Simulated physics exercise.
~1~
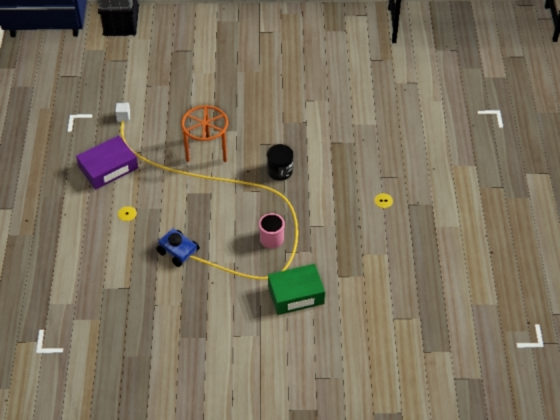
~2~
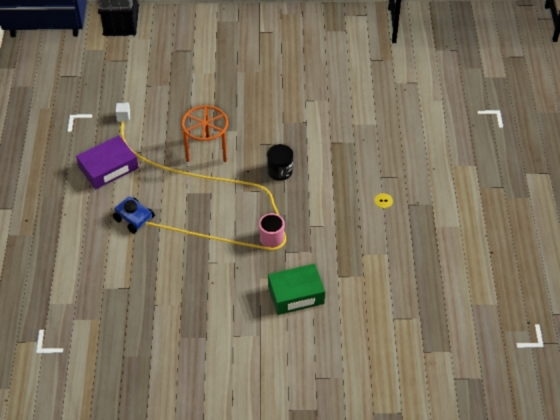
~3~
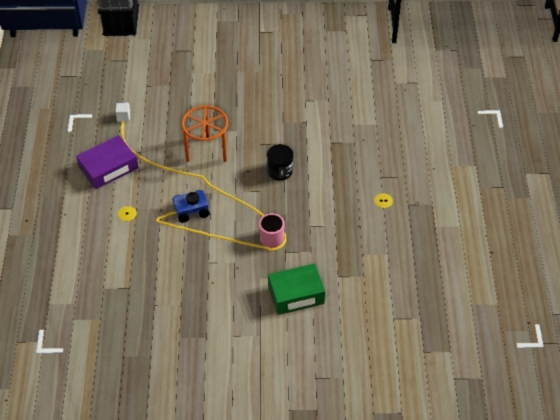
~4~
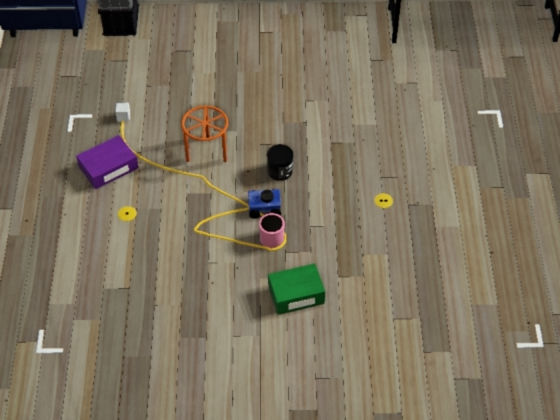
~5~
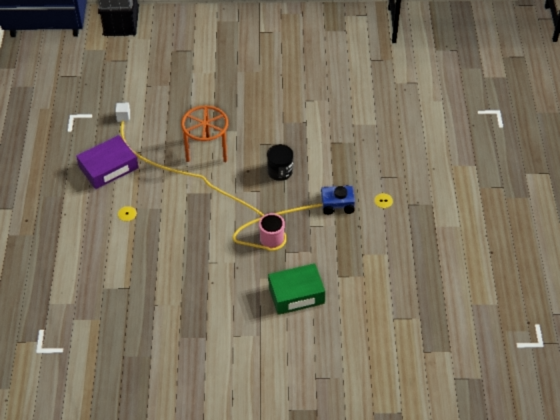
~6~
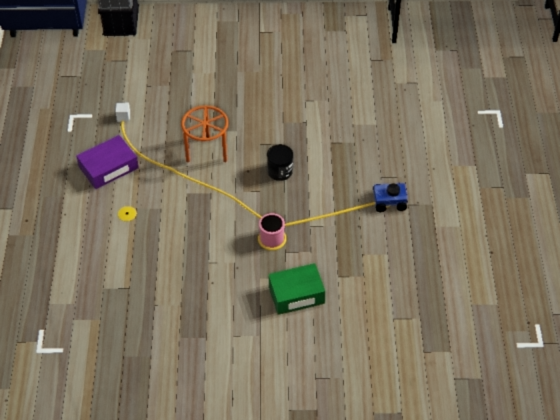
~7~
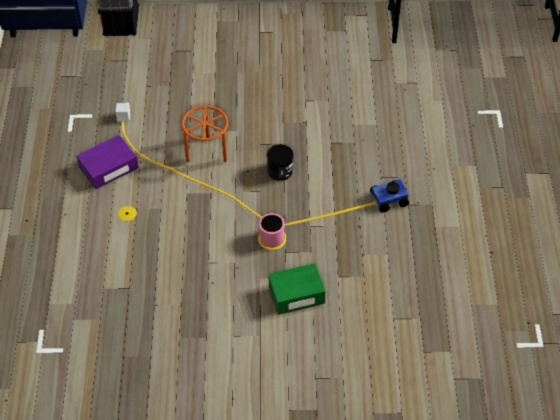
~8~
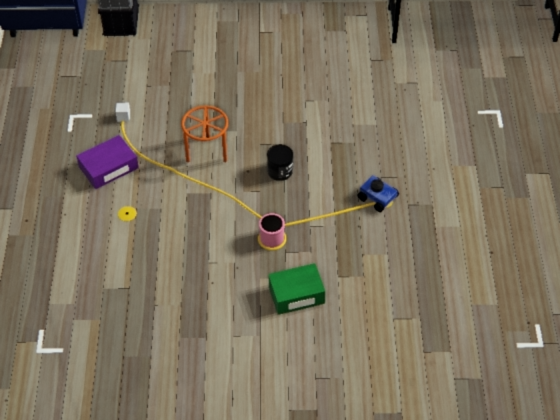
A small blue cart trailing a yellow lead sits on a wooden plank floor seen from high above, between a purple box at left and a green box at lower right, with an orange stool, black bucket and pink pot nearby. The lead runs from a small white block at upper left. The cart moves up and left onto a yellow mark, drawing the lead against the pink pot. It then travels right, passing between bucket and pot, and reaches the other yellow mark. Finally it turns and edges slightly left, the lead still bent round the unmoved pot.
